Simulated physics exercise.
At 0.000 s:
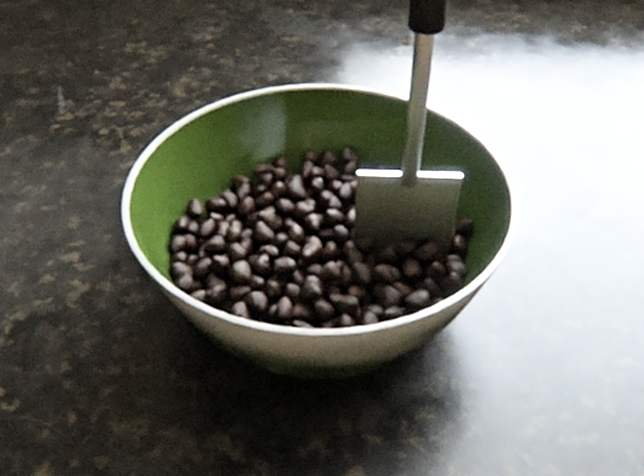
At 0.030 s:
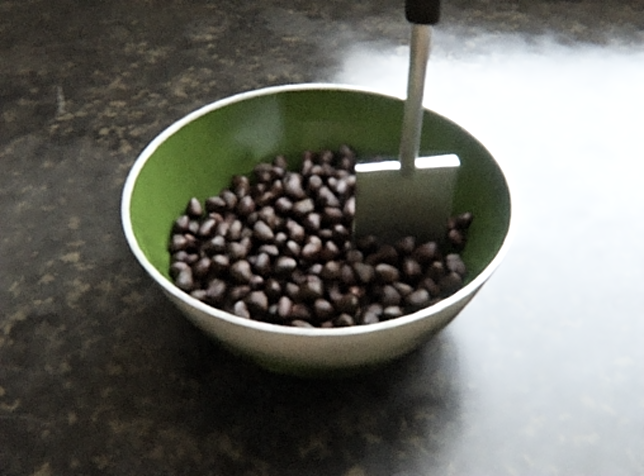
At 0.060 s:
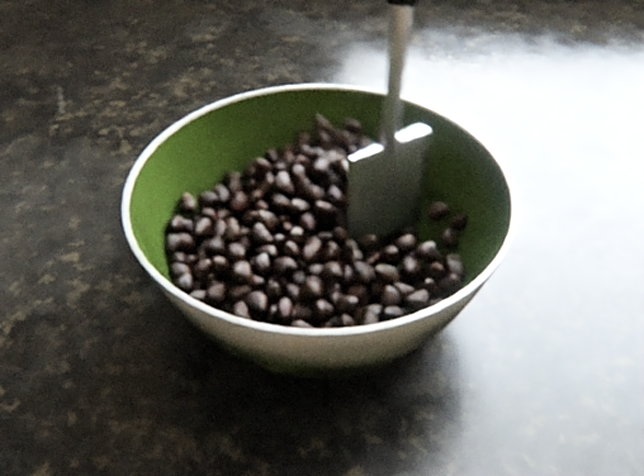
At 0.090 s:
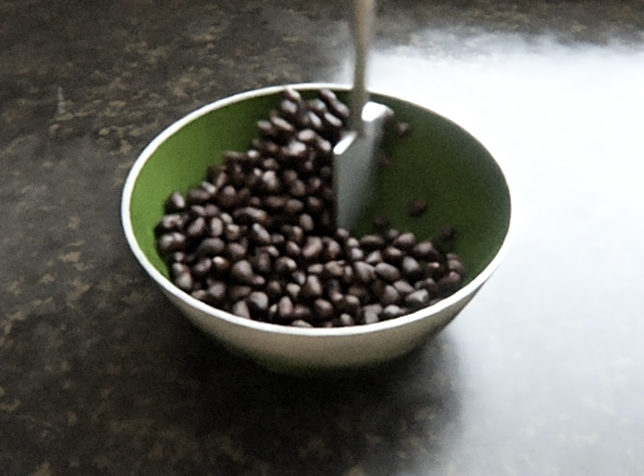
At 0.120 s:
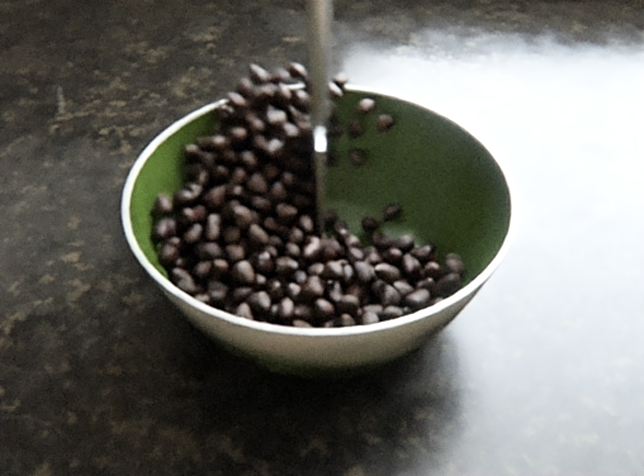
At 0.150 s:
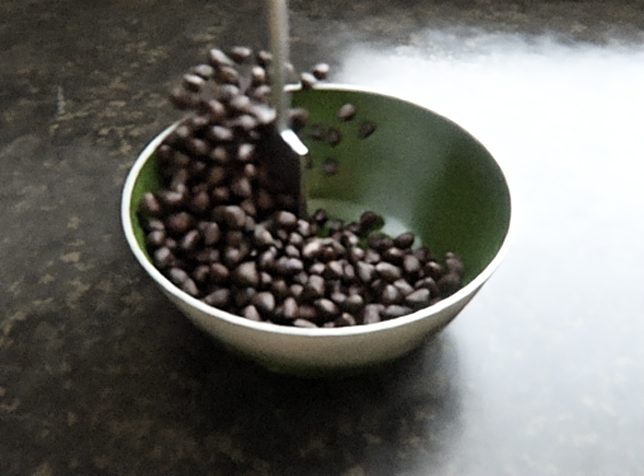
A green bowl of dark beans on a mottled counter, a flat metal spatula sweeping leftward and heaping them above the rim.
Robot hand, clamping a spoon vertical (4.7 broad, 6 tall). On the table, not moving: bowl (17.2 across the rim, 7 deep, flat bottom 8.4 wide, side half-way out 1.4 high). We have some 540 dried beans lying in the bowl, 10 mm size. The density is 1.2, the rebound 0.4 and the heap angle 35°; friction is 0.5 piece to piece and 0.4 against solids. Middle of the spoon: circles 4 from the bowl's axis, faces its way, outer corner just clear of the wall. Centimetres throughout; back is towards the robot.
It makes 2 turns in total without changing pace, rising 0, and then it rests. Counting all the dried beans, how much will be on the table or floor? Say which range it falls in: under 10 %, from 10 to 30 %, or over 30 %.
It falls over 30 %.
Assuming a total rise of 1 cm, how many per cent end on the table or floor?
Result: Roughly 45 %.
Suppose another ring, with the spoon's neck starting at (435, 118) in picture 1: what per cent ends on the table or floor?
About 35 %.
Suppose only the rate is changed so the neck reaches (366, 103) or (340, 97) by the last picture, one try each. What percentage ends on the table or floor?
Roughly 20 and 30 percent, in that order.
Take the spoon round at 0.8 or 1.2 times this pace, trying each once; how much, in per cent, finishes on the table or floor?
I'd expect about 35 per cent, then about 55 per cent.
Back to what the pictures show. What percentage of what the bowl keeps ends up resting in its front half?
Roughly 35 percent of it.
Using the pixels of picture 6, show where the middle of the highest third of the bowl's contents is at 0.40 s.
I'd put its middle near (445, 180).
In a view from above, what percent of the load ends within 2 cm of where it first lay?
Estimate: 5 per cent.
After 0.40 s, 353° round, highest piece 11 above the table; 408 in the bowl, 75 on the table or floor, 59 in flight or on the tool.
After 0.65 s, 225° round, highest piece 10 above the table; 308 in the bowl, 206 on the table or floor, 28 in flight or on the tool.
After 0.97 s, 0° round, highest piece 7 above the table; 274 in the bowl, 267 on the table or floor, 1 in flight or on the tool.
After 1.67 s, 0° round, highest piece 6 above the table; 274 in the bowl, 268 on the table or floor.
In the end, 274 in the bowl, 268 on the table or floor. That is 49 % on the table or floor.
